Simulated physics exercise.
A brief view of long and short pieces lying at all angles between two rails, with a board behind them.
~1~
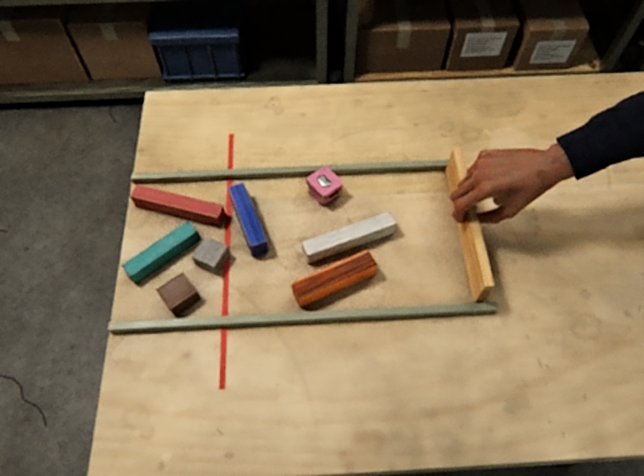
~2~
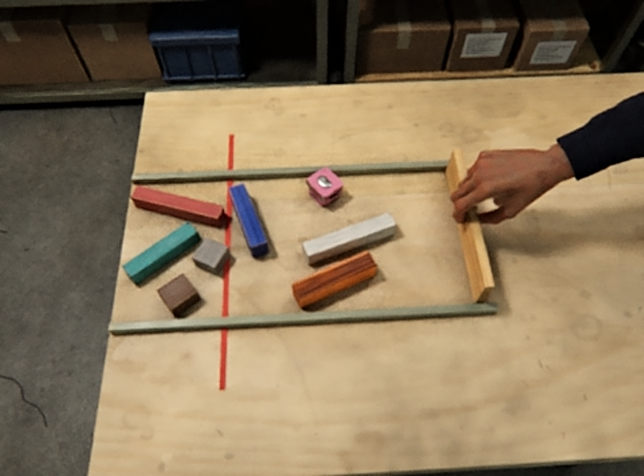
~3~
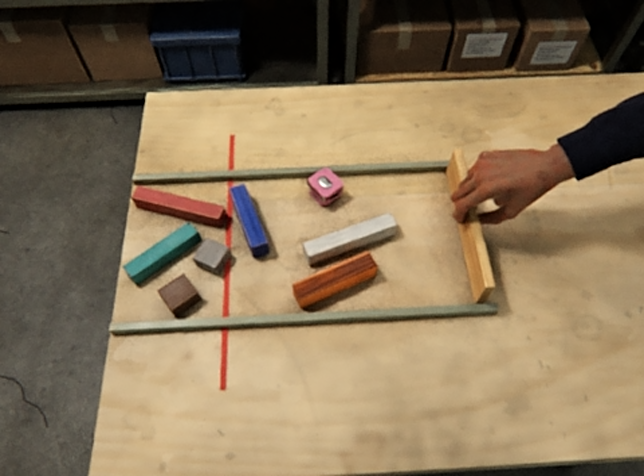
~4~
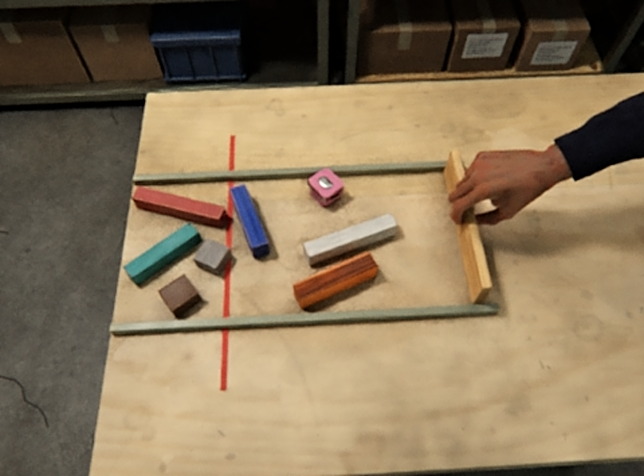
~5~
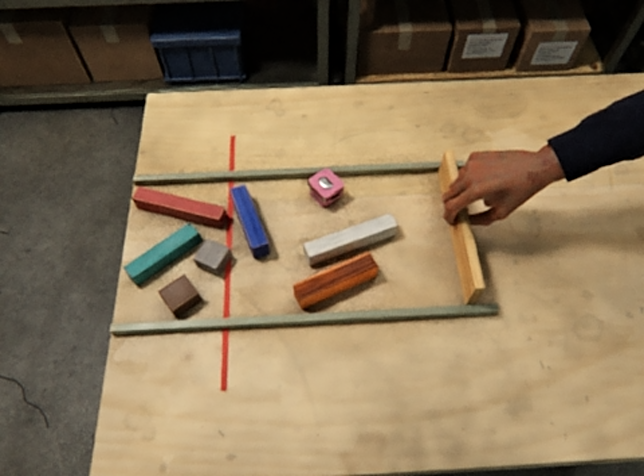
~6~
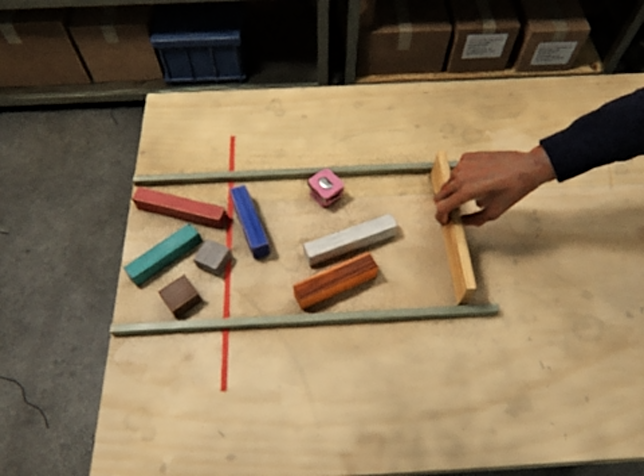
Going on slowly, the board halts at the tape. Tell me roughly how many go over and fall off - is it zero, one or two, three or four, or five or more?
The table loses no piece at all.
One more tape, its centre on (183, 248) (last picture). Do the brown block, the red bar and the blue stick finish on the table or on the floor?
One by one: The brown block topples, the red bar topples, the blue stick holds its spot.
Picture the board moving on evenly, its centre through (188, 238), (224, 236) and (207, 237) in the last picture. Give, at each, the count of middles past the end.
Per position: 3 / 0 / 2.
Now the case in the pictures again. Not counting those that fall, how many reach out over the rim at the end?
I count 3 overhanging.
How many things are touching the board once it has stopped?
Looks like 3 of them, all told.
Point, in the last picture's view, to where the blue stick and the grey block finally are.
The blue stick ends at (193, 212) and the grey block at (168, 253).
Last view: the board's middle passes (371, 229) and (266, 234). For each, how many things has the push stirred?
First 2 and then 7.
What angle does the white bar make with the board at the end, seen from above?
It is near 50° out of line.
Soon after, none off yet; turquoise bar at rest near (163, 254); red bar at rest near (180, 208); brown block at rest near (180, 296).
After that, none off yet; turquoise bar at rest near (163, 254); red bar displaced a little near (166, 206); brown block displaced about its own width near (160, 299).
In the end, the number that fall off is zero.
